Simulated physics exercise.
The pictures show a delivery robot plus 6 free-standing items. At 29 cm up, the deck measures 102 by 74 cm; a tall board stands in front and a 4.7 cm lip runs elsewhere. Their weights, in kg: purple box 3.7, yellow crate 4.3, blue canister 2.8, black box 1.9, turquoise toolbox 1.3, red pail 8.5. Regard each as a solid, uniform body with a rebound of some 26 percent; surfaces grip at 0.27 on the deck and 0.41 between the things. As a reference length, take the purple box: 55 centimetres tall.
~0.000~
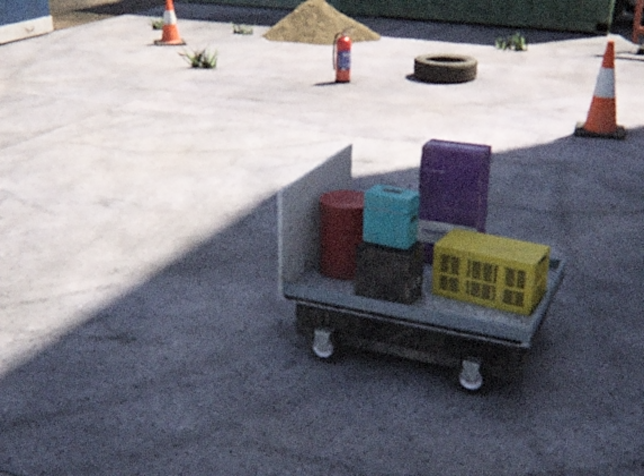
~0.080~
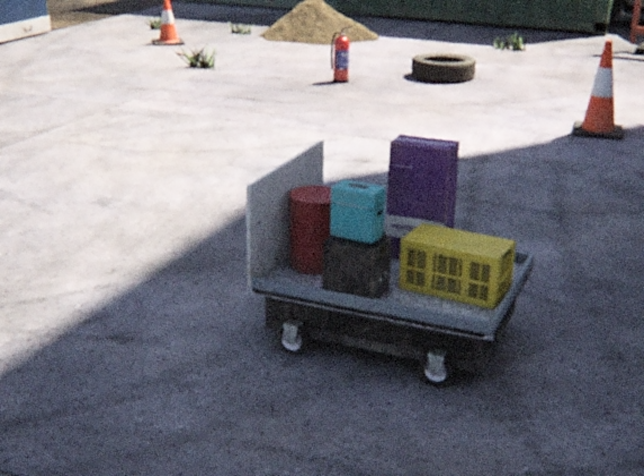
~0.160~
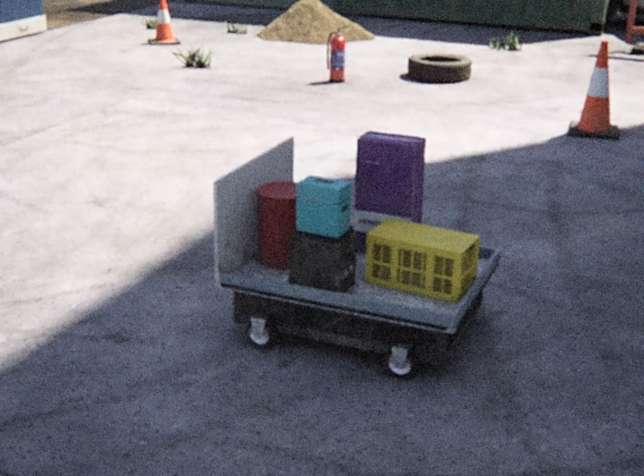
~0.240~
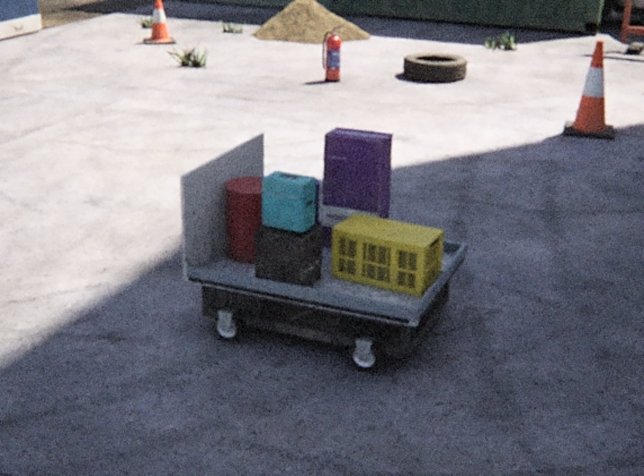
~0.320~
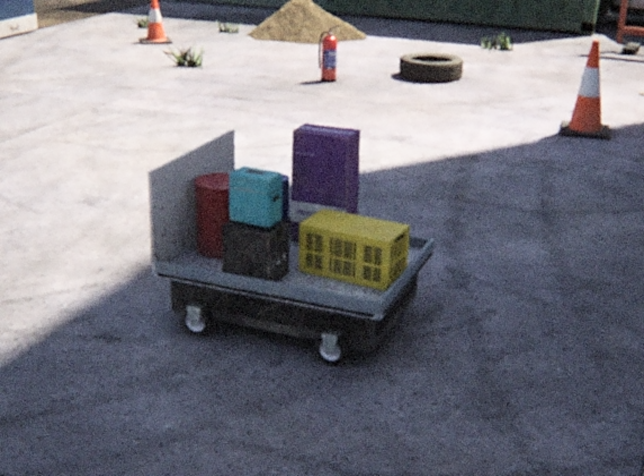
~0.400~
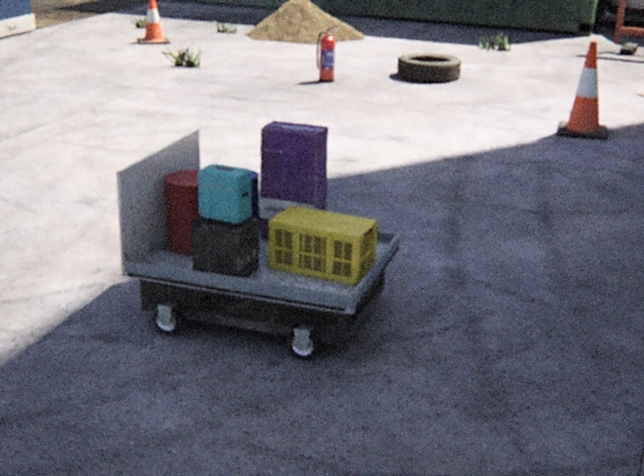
A flat cart carrying colourful boxes and a red pail rolls left across the pavement.
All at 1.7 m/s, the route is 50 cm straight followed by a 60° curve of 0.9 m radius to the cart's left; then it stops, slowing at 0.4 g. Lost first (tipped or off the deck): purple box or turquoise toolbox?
Lost first: The first.
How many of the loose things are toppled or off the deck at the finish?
The count comes out at 2.
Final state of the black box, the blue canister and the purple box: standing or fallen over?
Final state - black box: Remains on its base; blue canister: Goes over; purple box: Goes over.
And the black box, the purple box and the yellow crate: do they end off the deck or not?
At the end the black box remains on its base, the purple box leaves its base and the yellow crate remains on its base.
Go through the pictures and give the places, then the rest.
In the first picture, 0 cm covered; purple box (453, 205); turquoise toolbox (391, 217).
In the second picture, 14 cm covered; black box (357, 266); red pail (316, 230).
In the third picture, 27 cm covered; yellow crate (422, 259).
In the fourth picture, 41 cm covered; black box (289, 255); red pail (252, 220).
In the fifth picture, 54 cm covered; yellow crate (354, 249).
In the sixth picture, 68 cm covered, turned 4°; purple box (294, 183); turquoise toolbox (225, 194) shifted 2 cm.
Around 0.60 s, 102 cm covered, turned 24°; purple box at 9° to upright near (206, 177); turquoise toolbox shifted 15 cm near (154, 190); blue canister at 22° to upright.
Around 0.90 s, 153 cm covered, turned 55°; purple box and blue canister now off the deck; turquoise toolbox shifted 39 cm near (37, 198); red pail at 31° to upright.
Around 1.30 s, 206 cm covered, turned 60°; turquoise toolbox shifted 41 cm; black box shifted 36 cm; red pail shifted 25 cm.
Finally (1.9 s), off the deck, purple box and blue canister; not toppled but over 10 cm from the start, yellow crate, black box, turquoise toolbox and red pail. Purple box went at 0.72 s; turquoise toolbox was never lost.
